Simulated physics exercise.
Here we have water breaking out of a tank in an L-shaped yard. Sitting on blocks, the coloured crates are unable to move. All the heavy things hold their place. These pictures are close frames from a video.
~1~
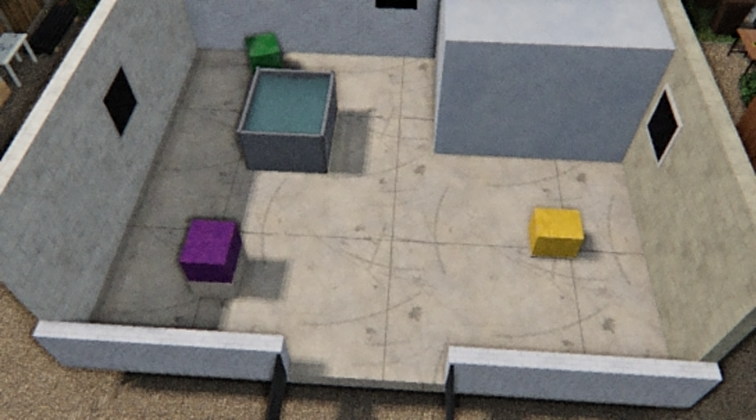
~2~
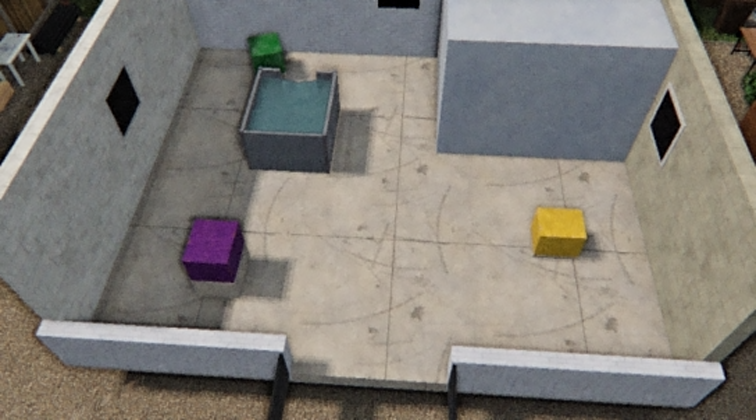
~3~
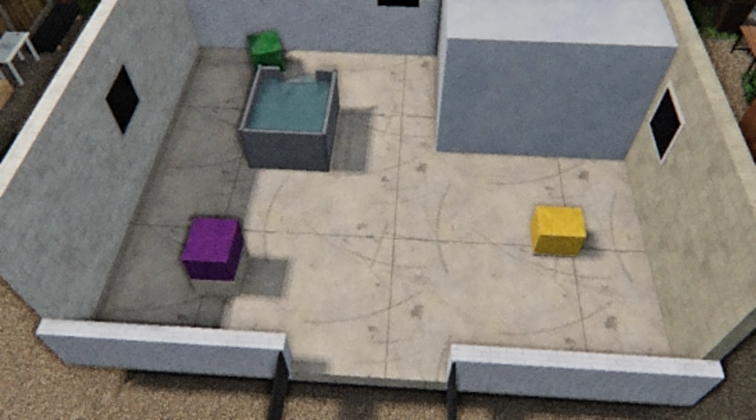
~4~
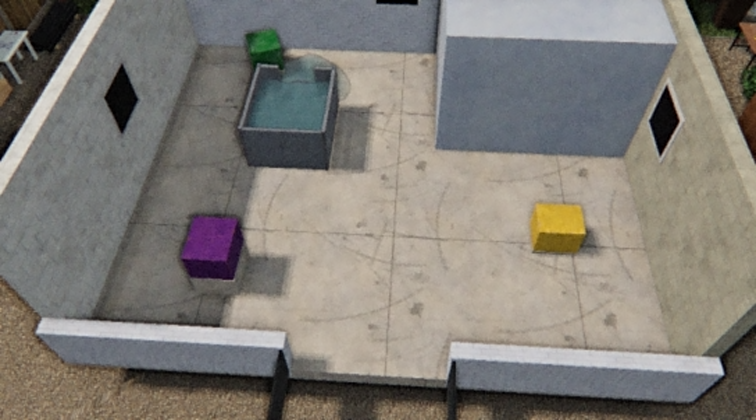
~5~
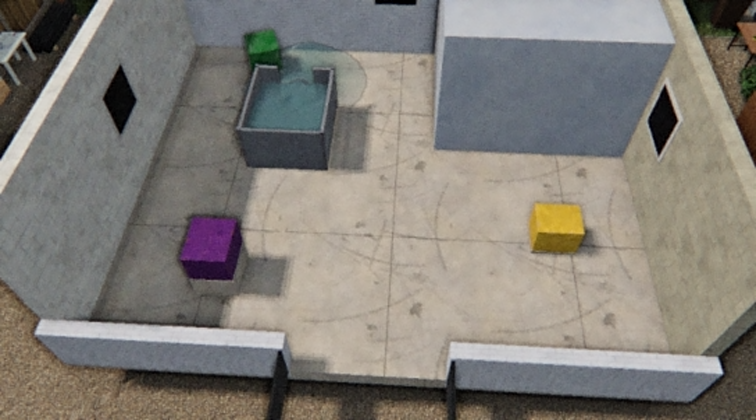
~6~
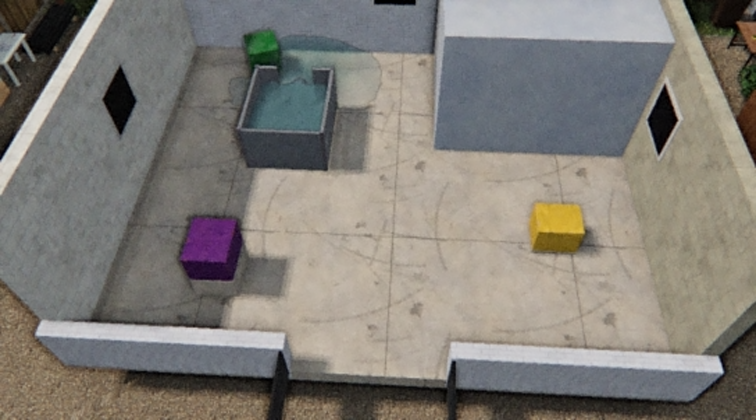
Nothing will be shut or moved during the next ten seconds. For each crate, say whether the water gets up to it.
Yellow crate: No; purple crate: No; green crate: Yes.
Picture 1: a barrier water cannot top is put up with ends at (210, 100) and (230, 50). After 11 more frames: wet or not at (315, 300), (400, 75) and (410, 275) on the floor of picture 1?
Taking the three spots in order: Spared, soaked, spared.
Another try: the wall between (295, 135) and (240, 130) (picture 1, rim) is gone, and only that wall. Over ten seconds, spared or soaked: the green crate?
Taking them one by one, the green crate stays clear.
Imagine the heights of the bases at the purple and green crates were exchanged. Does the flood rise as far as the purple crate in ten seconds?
The purple crate is not reached.
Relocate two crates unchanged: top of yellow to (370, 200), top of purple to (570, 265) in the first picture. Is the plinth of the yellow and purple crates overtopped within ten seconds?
Result: Yellow one is overtopped; purple one avoids the flood.
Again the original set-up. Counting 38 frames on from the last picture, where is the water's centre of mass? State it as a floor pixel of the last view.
I'd place it roughly at (307, 148).
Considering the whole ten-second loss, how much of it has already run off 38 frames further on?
Roughly 15 %.
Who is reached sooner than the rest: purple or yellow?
That's the purple one.
A moment on, water covers 15 % of the floor; the yellow crate not reached, the purple crate not reached, the green crate water round its plinth.
Next, water covers 20 % of the floor; the yellow crate not reached, the purple crate not reached, the green crate water round its plinth.
Then, water covers 35 % of the floor; the yellow crate not reached, the purple crate not reached, the green crate water round its plinth.
Later, water covers 70 % of the floor; the yellow crate not reached, the purple crate water round its plinth, the green crate water round its plinth.
In the end, water covers 75 % of the floor; the yellow crate stayed above the water, the purple crate stayed above the water, the green crate was topped.
